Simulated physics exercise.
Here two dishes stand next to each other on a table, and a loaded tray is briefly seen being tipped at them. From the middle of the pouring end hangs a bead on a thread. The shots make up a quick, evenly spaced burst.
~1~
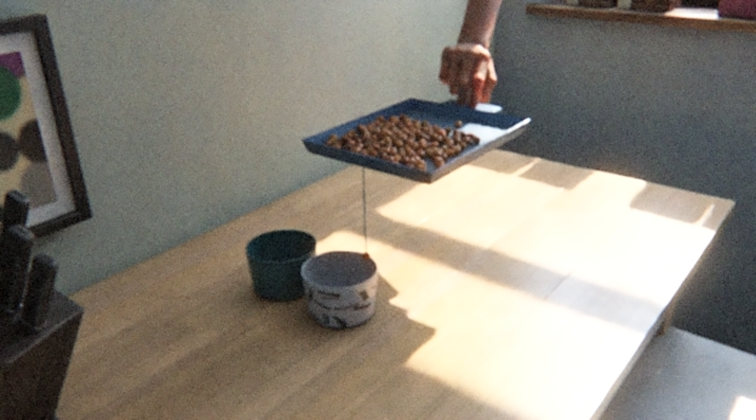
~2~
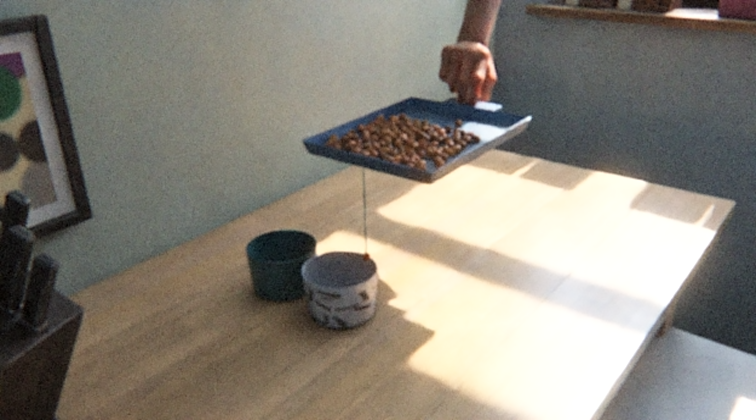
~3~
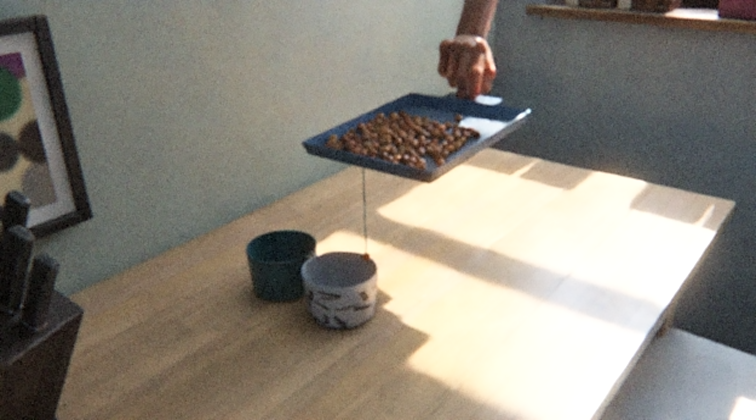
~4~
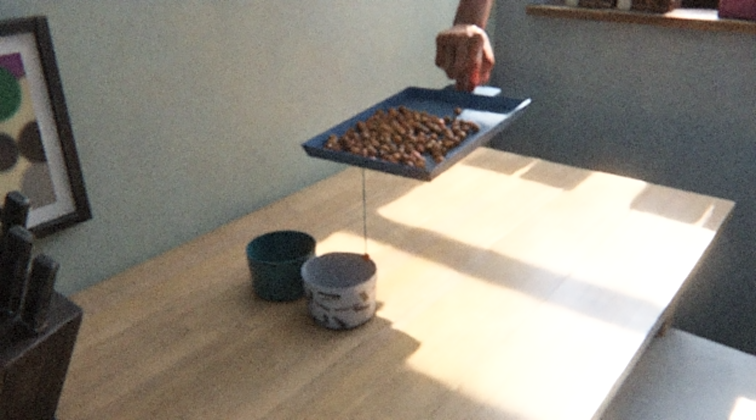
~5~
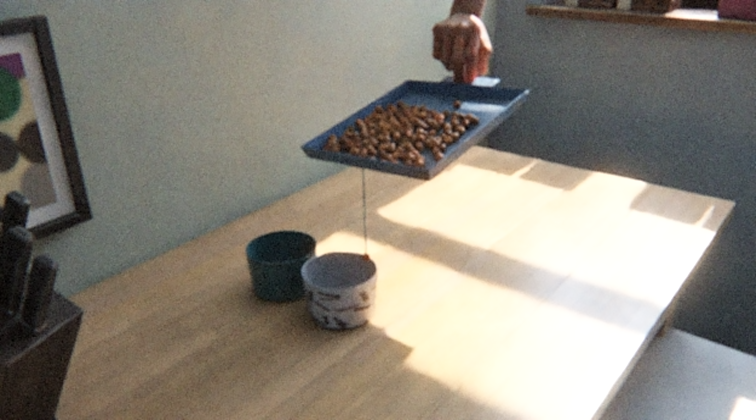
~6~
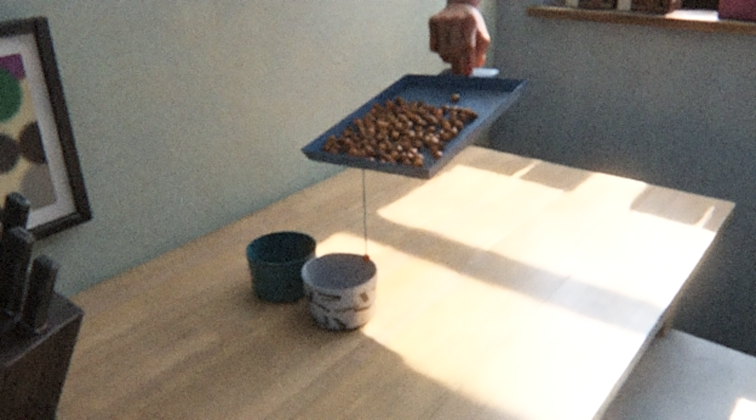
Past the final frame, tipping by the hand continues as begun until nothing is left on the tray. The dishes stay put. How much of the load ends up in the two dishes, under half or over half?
Over half.
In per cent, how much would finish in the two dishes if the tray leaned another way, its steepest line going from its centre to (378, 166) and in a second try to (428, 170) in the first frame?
In order, 20 in a hundred and 0 in a hundred.
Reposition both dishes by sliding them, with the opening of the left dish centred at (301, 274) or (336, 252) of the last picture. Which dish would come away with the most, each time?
First try, the dish to the left; second try, the dish to the left.
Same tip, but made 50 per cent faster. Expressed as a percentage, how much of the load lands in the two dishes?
It would be some 70 in a hundred.
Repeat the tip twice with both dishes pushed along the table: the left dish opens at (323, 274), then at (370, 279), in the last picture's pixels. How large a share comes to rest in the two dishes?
50 %, 10 %.
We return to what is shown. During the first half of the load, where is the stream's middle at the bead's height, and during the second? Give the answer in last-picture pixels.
It passes near (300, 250) first and then near (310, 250).
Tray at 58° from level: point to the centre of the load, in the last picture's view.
Roughly at (360, 124).
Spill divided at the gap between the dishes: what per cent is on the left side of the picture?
Roughly 70 in a hundred.
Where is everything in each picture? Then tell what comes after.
Corners of the pouring end at (308, 139) and (430, 171), level; middle of the load at (402, 142), hazelnuts; left dish at (257, 276); right dish at (315, 302); bead on its thread at (366, 256), in the first picture.
Corners of the pouring end at (308, 140) and (430, 171), level; middle of the load at (402, 141), in the second picture.
Corners of the pouring end at (307, 141) and (430, 170), tipped barely, lowest at the left corner; middle of the load at (402, 140), in the third picture.
Corners of the pouring end at (307, 143) and (429, 169), tipped a little, lowest at the left corner; middle of the load at (401, 137), in the fourth picture.
Corners of the pouring end at (306, 145) and (428, 167), tipped a little, lowest at the left corner; middle of the load at (400, 134), in the fifth picture.
Corners of the pouring end at (306, 148) and (427, 167), tipped a little, lowest at the left corner; middle of the load at (398, 132); left dish at (257, 278); right dish at (315, 303), in the sixth picture.
Soon after the last picture, tray tipped steeply; all on the tray.
A little later, tray tipped right over; a small part on the tray; about a quarter in the right dish; about a third in the left dish; a small part outside both; about a quarter in the air.
Later still, tray tipped past a quarter turn; about a third in the right dish; about a third in the left dish; about a quarter outside both.
At rest, tray tipped past a quarter turn; about a third in the right dish; about a third in the left dish; about a quarter outside both.
